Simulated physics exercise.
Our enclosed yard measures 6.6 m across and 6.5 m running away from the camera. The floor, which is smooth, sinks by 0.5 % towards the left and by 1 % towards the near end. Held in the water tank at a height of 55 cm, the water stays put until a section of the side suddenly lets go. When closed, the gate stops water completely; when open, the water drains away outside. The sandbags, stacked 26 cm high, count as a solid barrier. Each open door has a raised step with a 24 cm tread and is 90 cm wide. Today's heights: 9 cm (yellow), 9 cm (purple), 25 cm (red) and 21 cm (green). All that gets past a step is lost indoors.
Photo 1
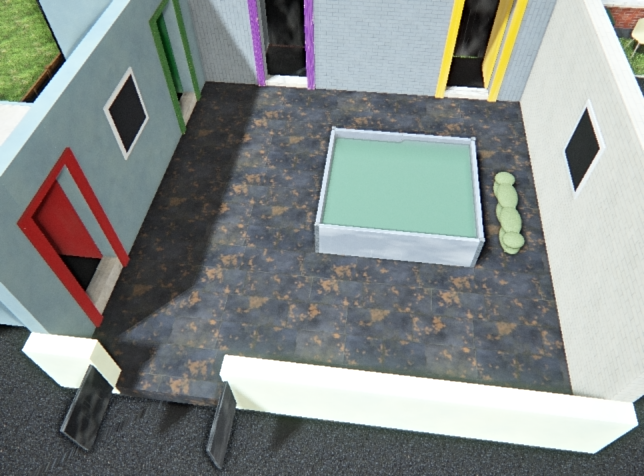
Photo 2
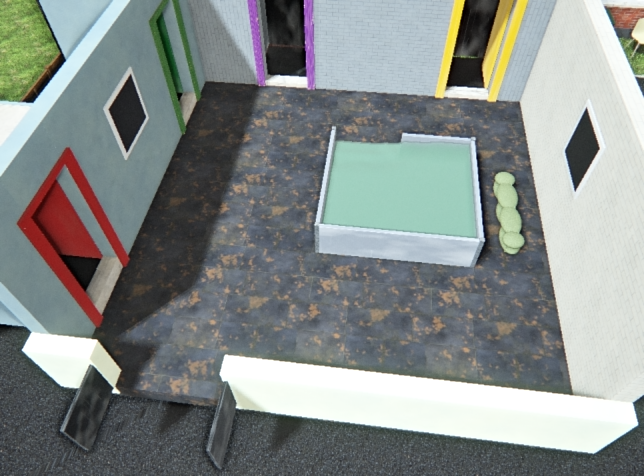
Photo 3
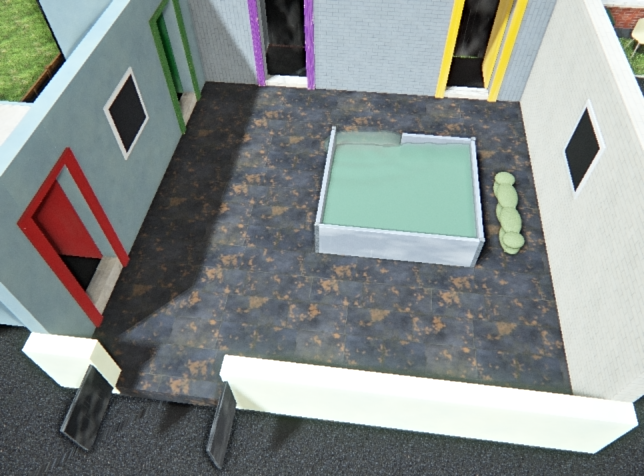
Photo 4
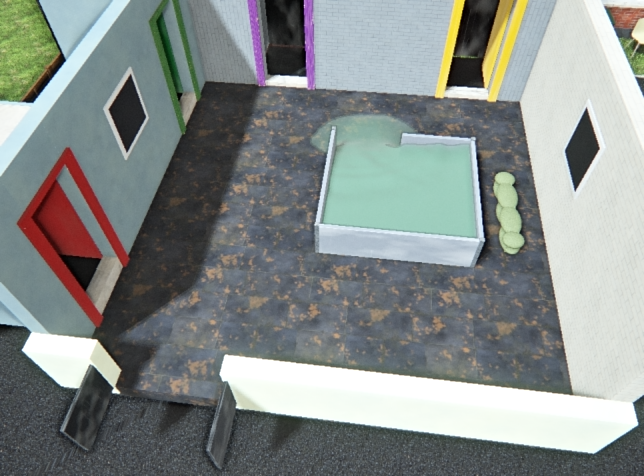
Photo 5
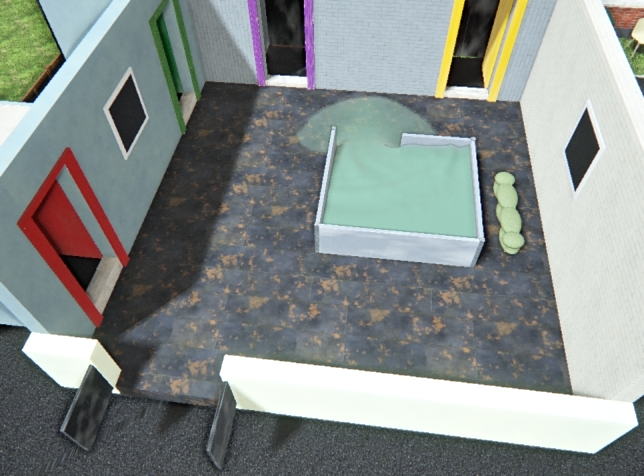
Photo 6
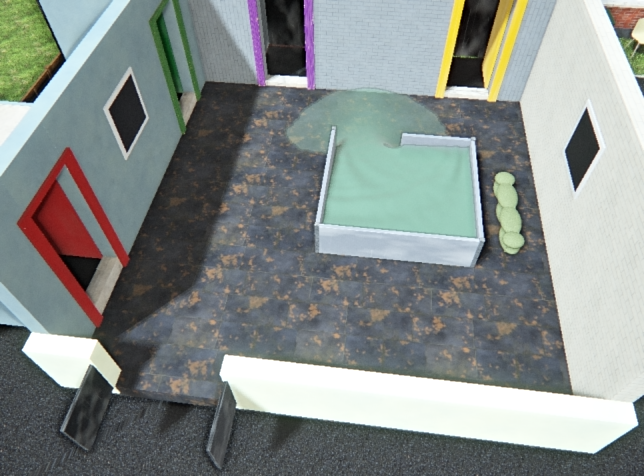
Green water pours through a gap in the tank's far side and spreads across the dark floor.
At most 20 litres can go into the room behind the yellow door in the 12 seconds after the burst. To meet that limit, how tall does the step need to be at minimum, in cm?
At least 6.5 cm or so.
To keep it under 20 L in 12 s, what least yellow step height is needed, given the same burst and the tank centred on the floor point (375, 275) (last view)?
In this case, 7.0 cm or so.
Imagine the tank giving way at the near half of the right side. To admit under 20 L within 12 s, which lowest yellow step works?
I'd say close to 14.0 cm.
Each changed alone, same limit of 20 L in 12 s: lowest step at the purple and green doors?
You'd want about 12.0 centimetres at purple and about 17 centimetres at green.
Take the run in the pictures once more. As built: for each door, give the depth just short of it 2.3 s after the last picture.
At the yellow door the depth is 10 cm, at purple 14 cm, at red 0 cm and at green 21 cm.
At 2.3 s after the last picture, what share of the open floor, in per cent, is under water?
Roughly 30 percent of the floor.
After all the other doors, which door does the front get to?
Answer: Red.
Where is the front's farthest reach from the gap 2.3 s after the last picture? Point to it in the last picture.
(206, 81).
Then, 0.7 s after the last picture water covers 15 % of the floor, deepest (31 cm) near (365, 92); 6 cm at the yellow door, 0 litres in over its 9 cm step.
Then, 2.3 s after the last picture water covers 30 % of the floor, deepest (30 cm) near (204, 86); 10 cm at the yellow door, 1 litre in over its 9 cm step.
Then, 11.3 s after the last picture water covers 95 % of the floor, deepest (10 cm) near (106, 367); 4 cm at the yellow door, 4 litres in over its 9 cm step.
At the yellow door as built, the water peaked near 10 cm, 2.1 s after the last picture.
With a step of 5.5 cm, 29 litres would have come in within the 12 s; with 7 cm, 14 litres. So under 20 litres takes about 6.5 cm.
